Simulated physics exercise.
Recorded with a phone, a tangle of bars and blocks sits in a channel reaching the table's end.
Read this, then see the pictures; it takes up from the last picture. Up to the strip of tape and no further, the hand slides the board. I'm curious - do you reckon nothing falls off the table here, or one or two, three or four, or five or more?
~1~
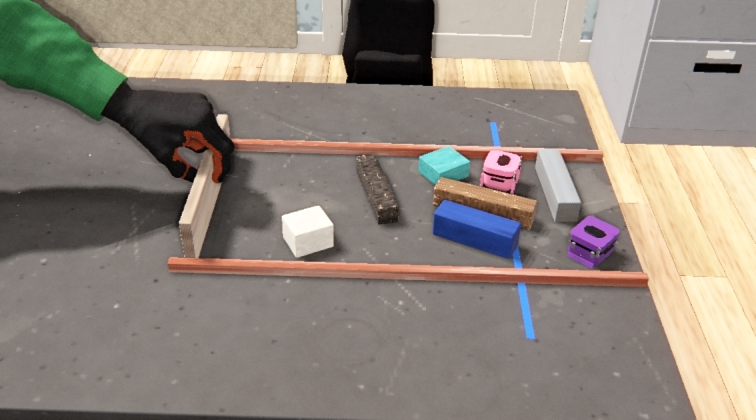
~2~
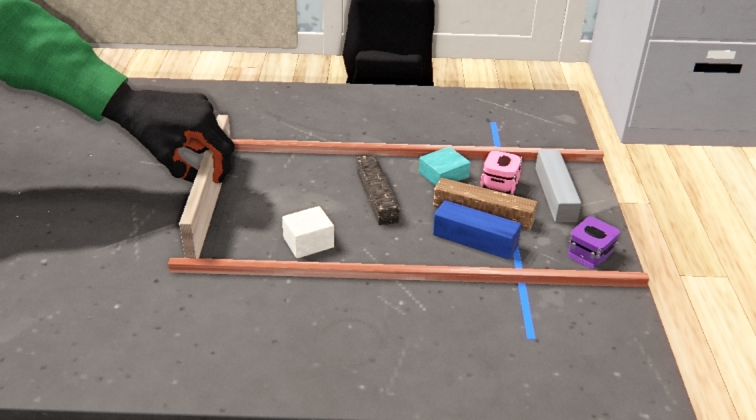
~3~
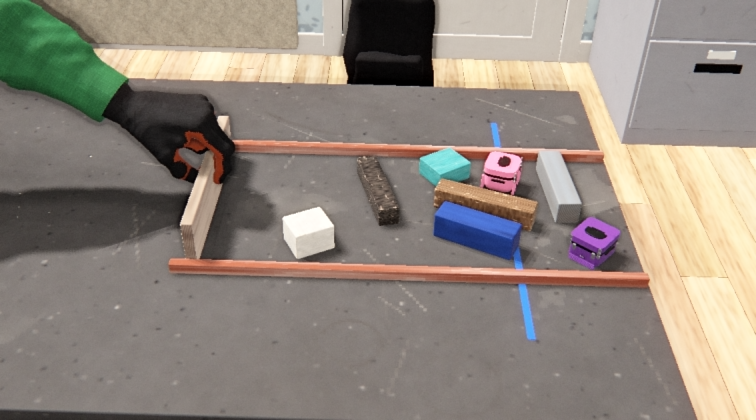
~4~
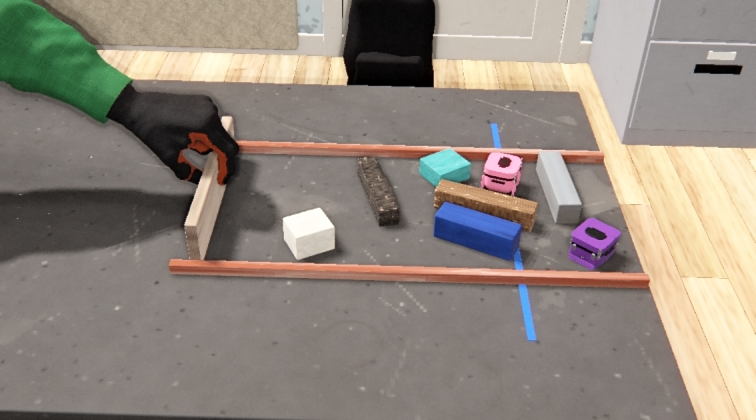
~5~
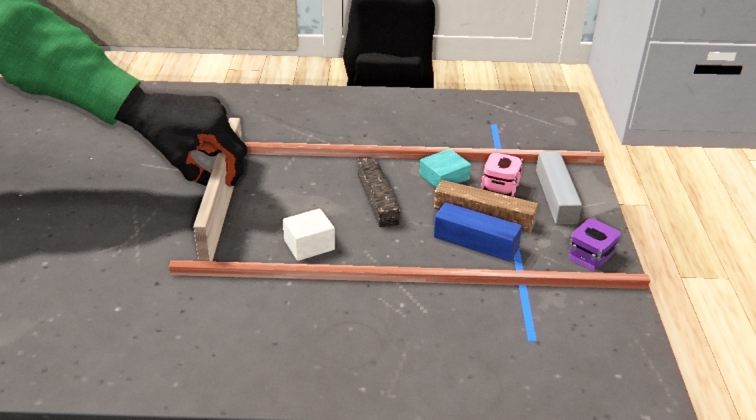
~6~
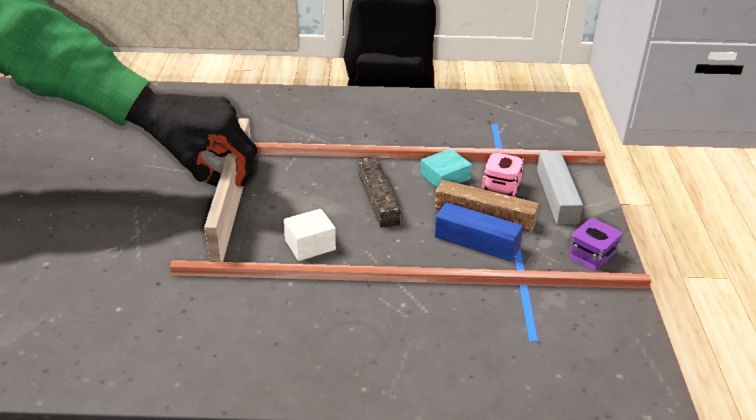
Not one drops.
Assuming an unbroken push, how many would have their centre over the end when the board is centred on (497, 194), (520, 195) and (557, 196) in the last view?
First 0, next 1, last 2.
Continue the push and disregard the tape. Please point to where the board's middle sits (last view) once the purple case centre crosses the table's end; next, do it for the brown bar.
When the purple case crosses, the middle is near (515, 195); when the brown bar crosses, near (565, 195).
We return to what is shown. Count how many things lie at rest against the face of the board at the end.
The figure is 2.
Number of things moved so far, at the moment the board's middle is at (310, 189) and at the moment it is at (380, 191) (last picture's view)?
By then 1, and 2.
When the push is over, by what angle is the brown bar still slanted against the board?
The angle is about 45 degrees.
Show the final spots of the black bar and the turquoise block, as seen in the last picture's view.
The black bar stops around (519, 196); the turquoise block around (541, 166).
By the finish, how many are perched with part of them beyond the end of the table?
Tally: 1.
Soon after, none off yet; purple case at rest near (595, 245); grey stick at rest near (559, 187); pink case at rest near (503, 175).
After that, none off yet; purple case at rest near (598, 246); grey stick at rest near (563, 187); pink case displaced about its own width near (526, 181).
In the end, the number that fall off is zero.
